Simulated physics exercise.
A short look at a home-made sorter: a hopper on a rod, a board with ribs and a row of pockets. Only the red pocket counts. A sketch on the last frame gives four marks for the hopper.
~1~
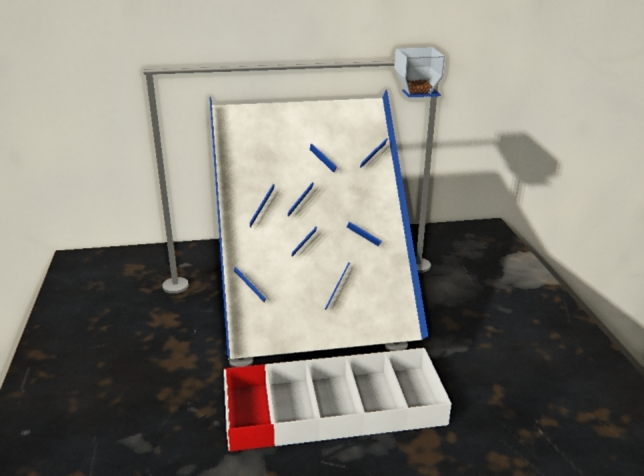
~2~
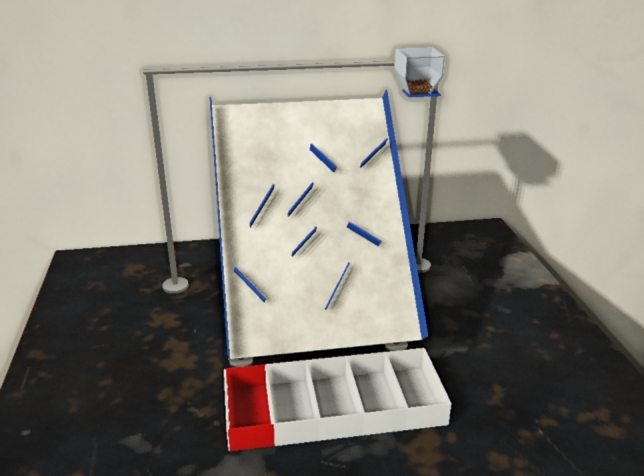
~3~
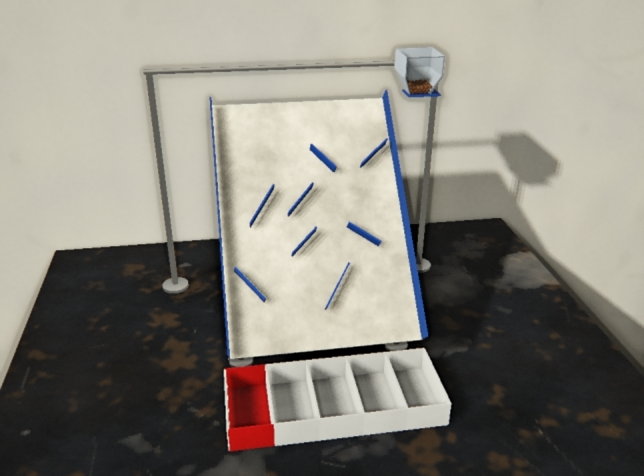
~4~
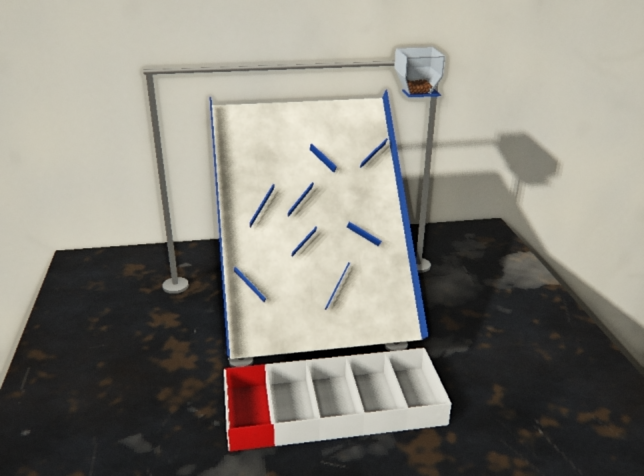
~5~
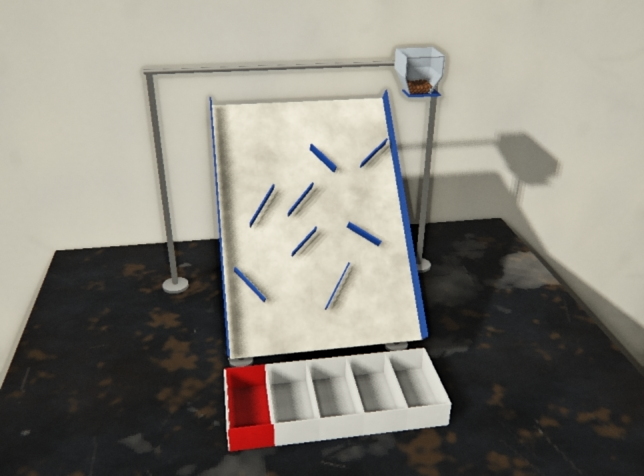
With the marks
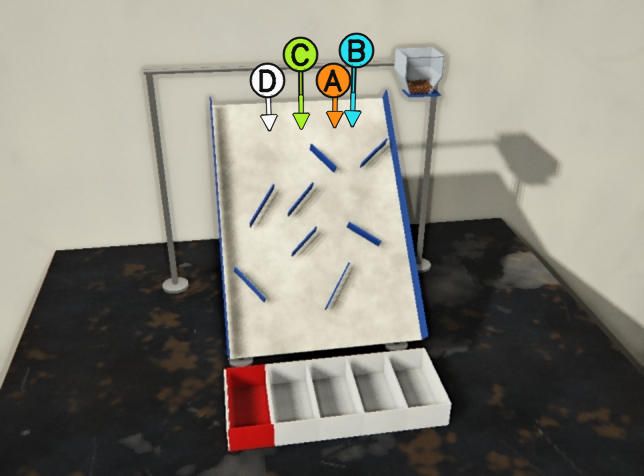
The footage shows a tilted pale board with blue ribs, a clear hopper holding brown pieces on a rod at the upper right, and a row of five pockets below, the leftmost red. Nothing visibly moves.
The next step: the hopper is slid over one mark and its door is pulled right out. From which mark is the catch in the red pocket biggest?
Take D.
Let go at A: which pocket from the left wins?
The fifth from the left.
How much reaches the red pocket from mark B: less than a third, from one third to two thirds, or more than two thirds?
It is less than a third.
On the marked copy, mark A meets the board at (334, 121); mark B meets the board at (352, 120); mark C meets the board at (301, 123); mark D meets the board at (269, 124).
If A is chosen, none at all in the red pocket, all but a few in other pockets.
If B is chosen, none at all in the red pocket, all but a few in other pockets.
If C is chosen, only a few in the red pocket, all but a few in other pockets.
If D is chosen, close to a third in the red pocket, close to two thirds in other pockets.
